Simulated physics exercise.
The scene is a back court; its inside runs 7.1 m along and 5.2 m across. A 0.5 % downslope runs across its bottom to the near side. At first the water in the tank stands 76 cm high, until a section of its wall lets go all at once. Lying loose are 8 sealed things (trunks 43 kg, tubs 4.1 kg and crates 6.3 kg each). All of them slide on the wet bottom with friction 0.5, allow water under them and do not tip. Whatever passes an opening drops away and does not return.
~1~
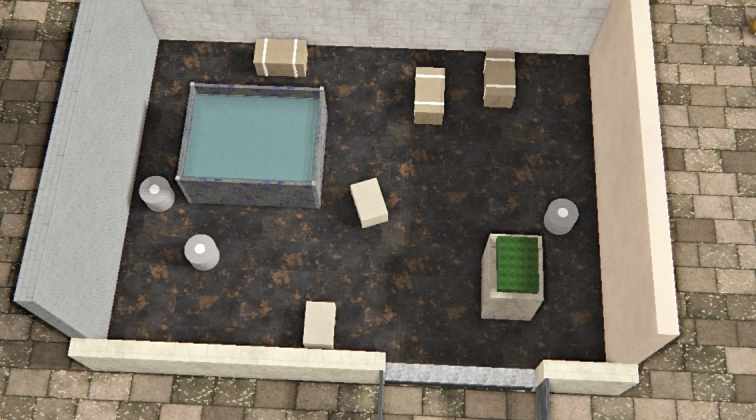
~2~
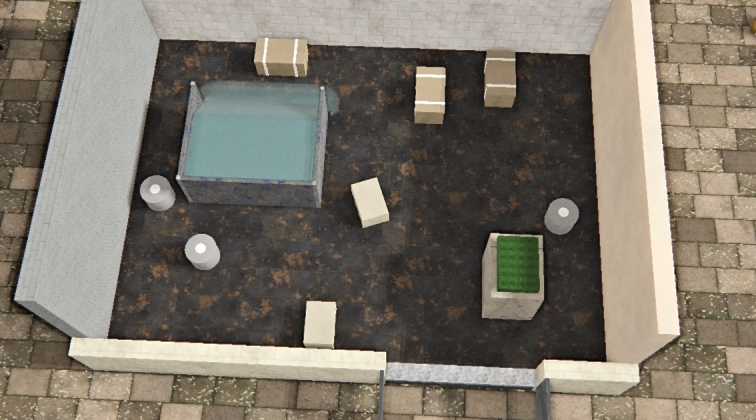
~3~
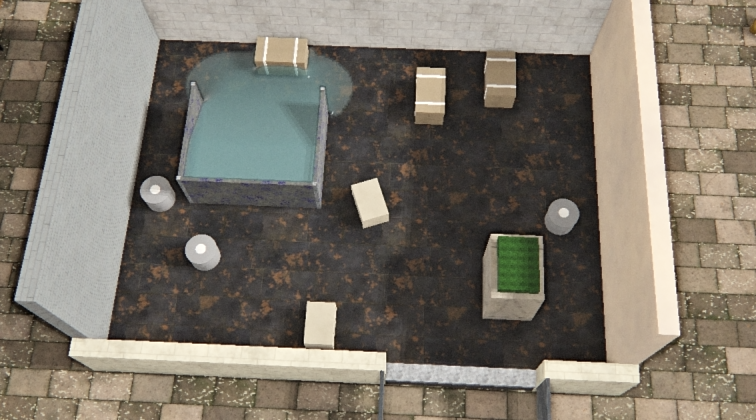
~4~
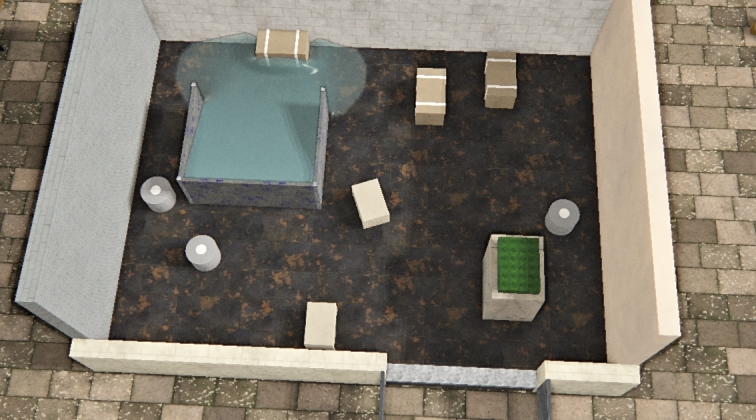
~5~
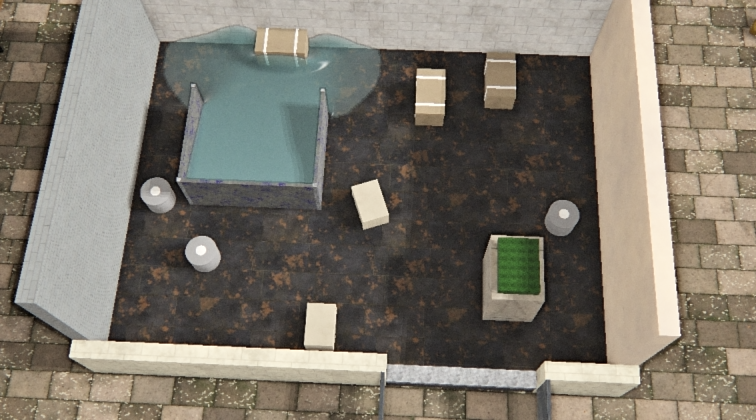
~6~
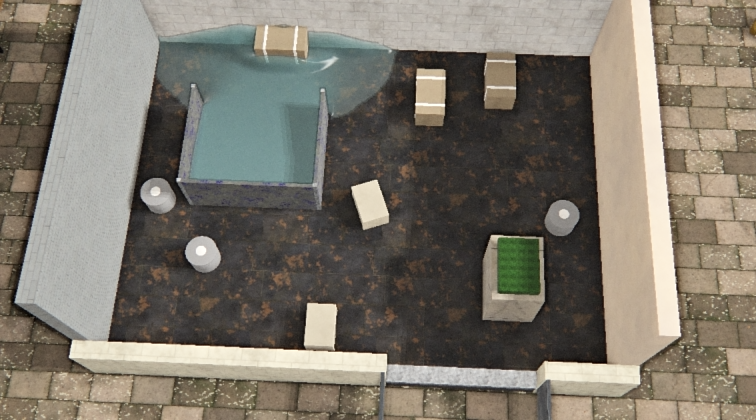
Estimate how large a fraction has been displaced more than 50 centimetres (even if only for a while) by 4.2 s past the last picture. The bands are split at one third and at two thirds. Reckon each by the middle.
It reaches two thirds.
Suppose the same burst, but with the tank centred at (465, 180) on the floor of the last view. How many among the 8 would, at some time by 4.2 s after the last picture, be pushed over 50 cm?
6.
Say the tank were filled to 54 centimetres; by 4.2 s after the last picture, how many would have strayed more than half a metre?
Then the count would be 4.
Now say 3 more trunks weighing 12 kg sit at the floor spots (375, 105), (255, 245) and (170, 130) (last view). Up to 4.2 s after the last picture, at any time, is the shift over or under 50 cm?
Each in turn ends up beyond the limit, within the limit, beyond the limit.
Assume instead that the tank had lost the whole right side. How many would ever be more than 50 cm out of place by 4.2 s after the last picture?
Result: 4 of them.
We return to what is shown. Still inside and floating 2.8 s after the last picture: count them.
1.
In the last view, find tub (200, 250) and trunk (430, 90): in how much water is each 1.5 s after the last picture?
Depths: Near 0 cm, then near 8 cm.
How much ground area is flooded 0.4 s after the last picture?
Somewhere around 8.0 m2, roughly.
Then, 0.4 s after the last picture 0 of 8 are over 50 cm from their spots; 1 afloat.
Then, 1.5 s after the last picture 4 of 8 are over 50 cm from their spots; 1 afloat.
Then, 2.8 s after the last picture 5 of 8 are over 50 cm from their spots; 1 afloat.
Then, 4.2 s after the last picture 7 of 8 are over 50 cm from their spots, and 7 have been at some point; 2 afloat.
